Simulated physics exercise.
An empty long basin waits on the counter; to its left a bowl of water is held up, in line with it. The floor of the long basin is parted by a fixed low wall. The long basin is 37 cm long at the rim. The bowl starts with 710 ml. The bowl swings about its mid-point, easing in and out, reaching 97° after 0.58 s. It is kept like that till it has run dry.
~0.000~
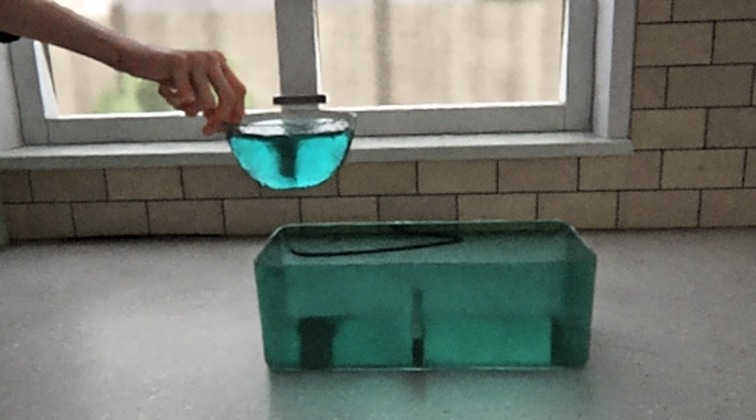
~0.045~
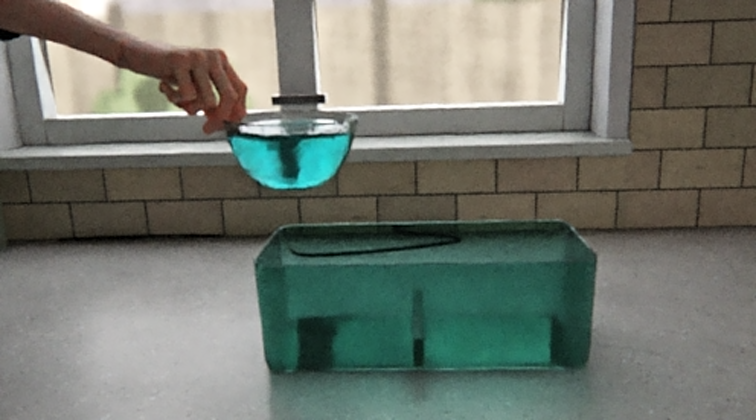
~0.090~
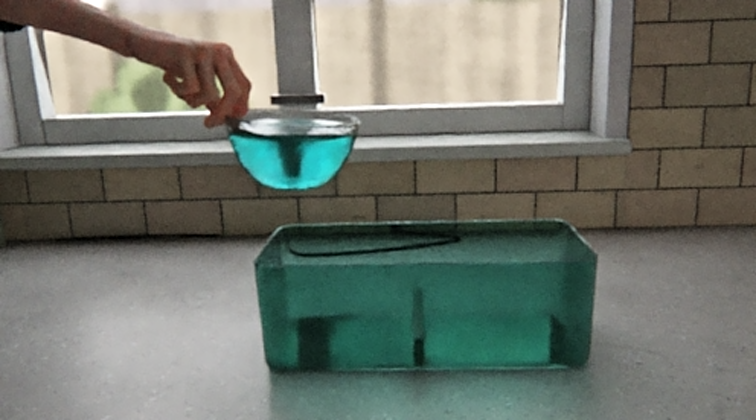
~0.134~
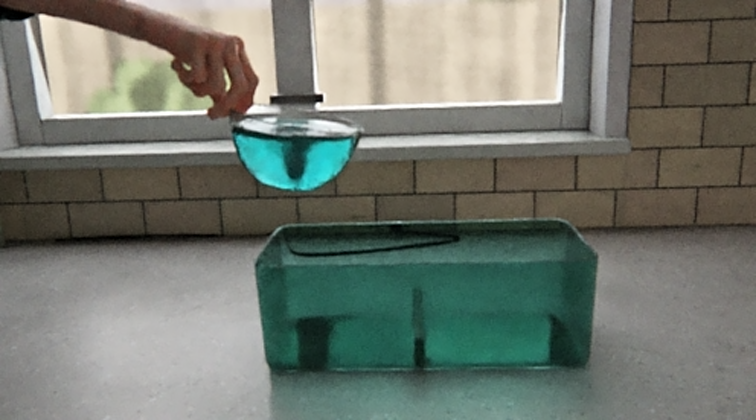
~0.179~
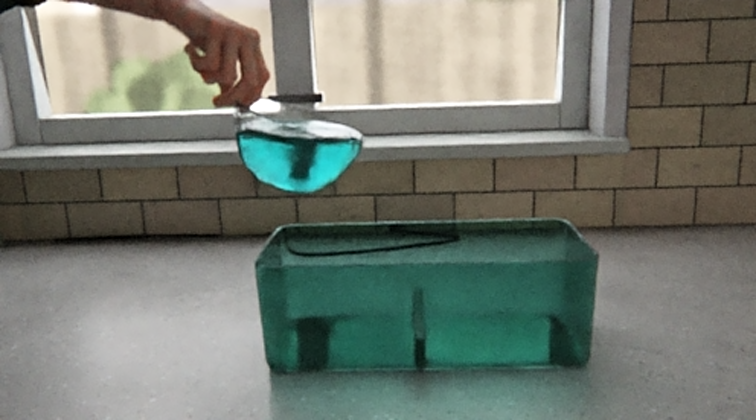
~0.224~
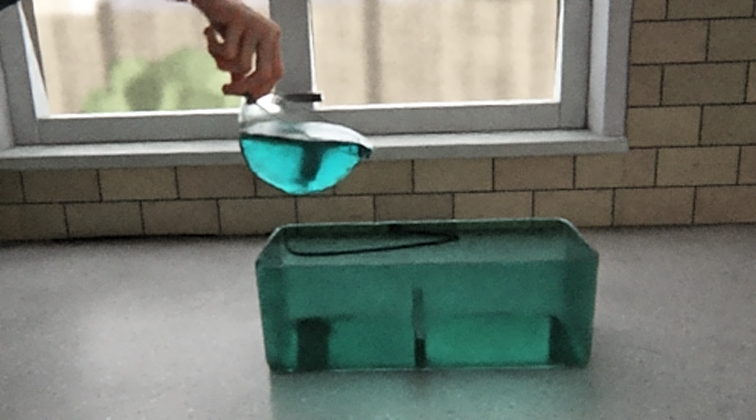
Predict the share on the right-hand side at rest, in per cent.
The far part has some 40 per cent.
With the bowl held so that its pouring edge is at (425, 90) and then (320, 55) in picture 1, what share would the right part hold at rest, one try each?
In turn about 85 and 20 per cent.
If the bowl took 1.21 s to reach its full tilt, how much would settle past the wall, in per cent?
In that case some 60 per cent.
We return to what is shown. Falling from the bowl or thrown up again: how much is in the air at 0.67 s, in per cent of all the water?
Some 3 per cent.
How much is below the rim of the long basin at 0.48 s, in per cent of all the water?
Near 50 in a hundred.
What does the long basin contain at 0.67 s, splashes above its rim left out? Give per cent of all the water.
About 96 per cent.
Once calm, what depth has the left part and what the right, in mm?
Left about 16 mm, right about 10 mm.
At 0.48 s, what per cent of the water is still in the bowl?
Some 20 per cent.
After 0.48 s the tilt is 90° and 19 per cent is still to pour, 26 is left of the wall and 24 right of it.
After 0.67 s the tilt is 97° and 1 per cent is still to pour, 57 is left of the wall and 39 right of it.
After 0.87 s the tilt is 97° and 0 per cent is still to pour, 59 is left of the wall and 40 right of it.
After 1.08 s the tilt is 97° and 0 per cent is still to pour, 59 is left of the wall and 40 right of it.
In the end 58 per cent lies left of the wall, 40 right of it and 1 outside.
